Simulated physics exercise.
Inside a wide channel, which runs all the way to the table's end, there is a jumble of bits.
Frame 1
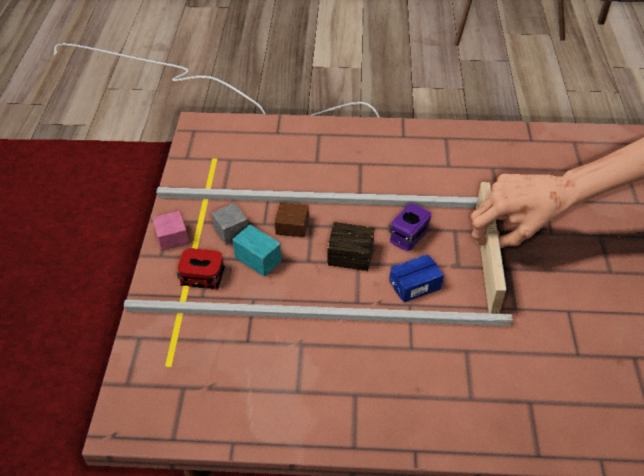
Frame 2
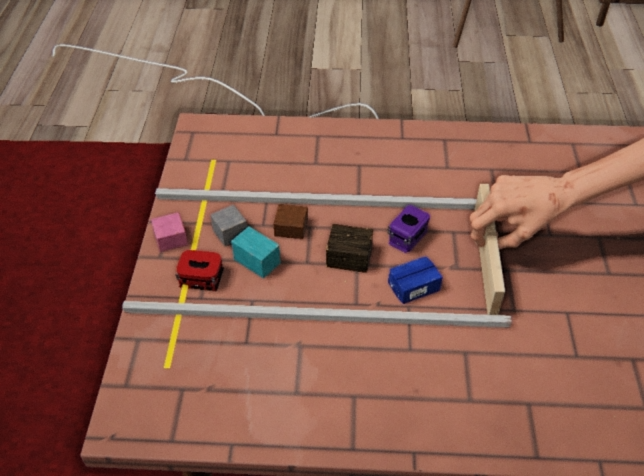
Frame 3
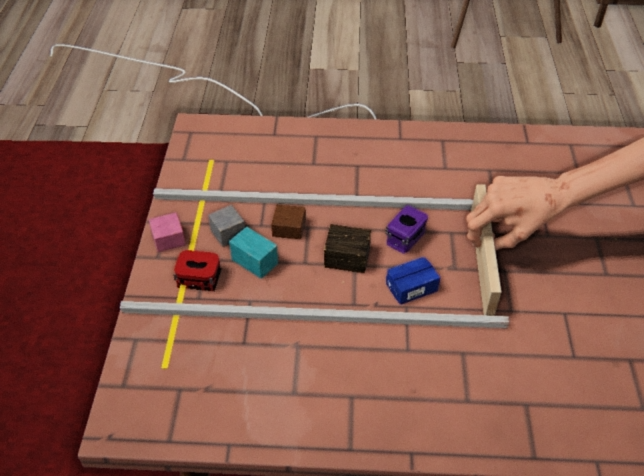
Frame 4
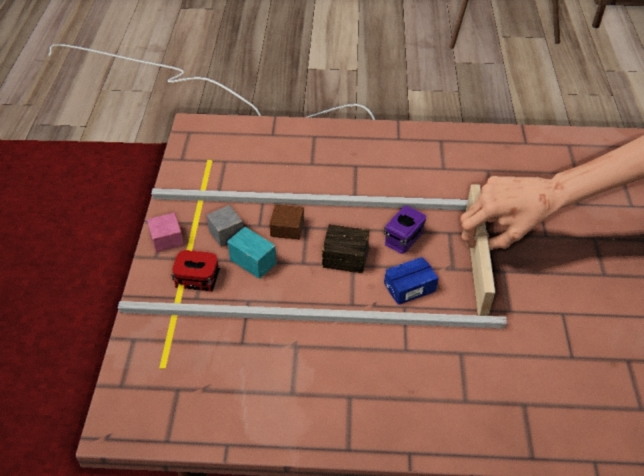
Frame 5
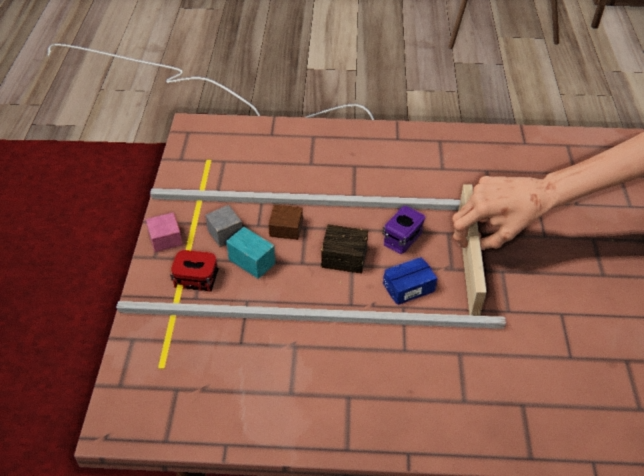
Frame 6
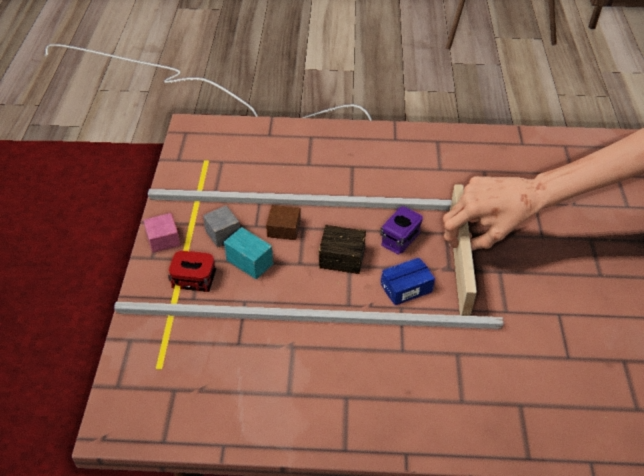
In this clip, a hand slides an upright wooden board slightly left between two pale rails on a brick-patterned table, narrowing the gap to a scatter of colourful blocks and cases, which stay still around a yellow strip.
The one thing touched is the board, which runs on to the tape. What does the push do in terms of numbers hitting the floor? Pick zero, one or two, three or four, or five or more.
It sends three or four to the floor.
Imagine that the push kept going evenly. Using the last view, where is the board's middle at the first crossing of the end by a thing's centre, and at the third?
Its centre point is roughly (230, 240) and later (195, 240).
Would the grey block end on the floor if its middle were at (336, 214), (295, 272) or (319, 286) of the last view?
In turn it stays put; goes off; goes off.
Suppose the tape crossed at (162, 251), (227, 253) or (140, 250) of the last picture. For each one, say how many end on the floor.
6, 0, 8.
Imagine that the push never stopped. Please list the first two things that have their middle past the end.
Pink block, followed by red case.
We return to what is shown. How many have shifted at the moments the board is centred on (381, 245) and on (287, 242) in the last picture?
The count reaches 3 first and 7 second.
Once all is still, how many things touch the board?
It adds up to 2.
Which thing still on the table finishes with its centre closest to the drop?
The brown block winds up nearest.
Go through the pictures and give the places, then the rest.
Pink block (171, 231); red case (202, 269); grey block (231, 224); board (490, 246); tape (194, 250), in the first frame.
Red case (200, 271); black block (350, 248), in the second frame.
Grey block (227, 226); purple case (407, 230), in the third frame.
Pink block (165, 232); board (479, 248), in the fourth frame.
Red case (195, 271); blue box (410, 281), in the fifth frame.
Pink block (162, 233); red case (193, 271); grey block (222, 226); board (462, 249); tape (186, 252), in the sixth frame.
Soon after, none off yet; pink block at rest near (162, 233); red case at rest near (193, 271); grey block at rest near (222, 226).
Then, none off yet; pink block at rest near (162, 233); red case moved a little near (182, 275); grey block at rest near (222, 226).
Further on, none off yet; pink block moved about its own width near (134, 237); red case moved well along near (123, 285); grey block moved well along near (161, 228).
At rest, the number that fall off is three or four; fallen, turquoise block, grey block, red case and pink block.
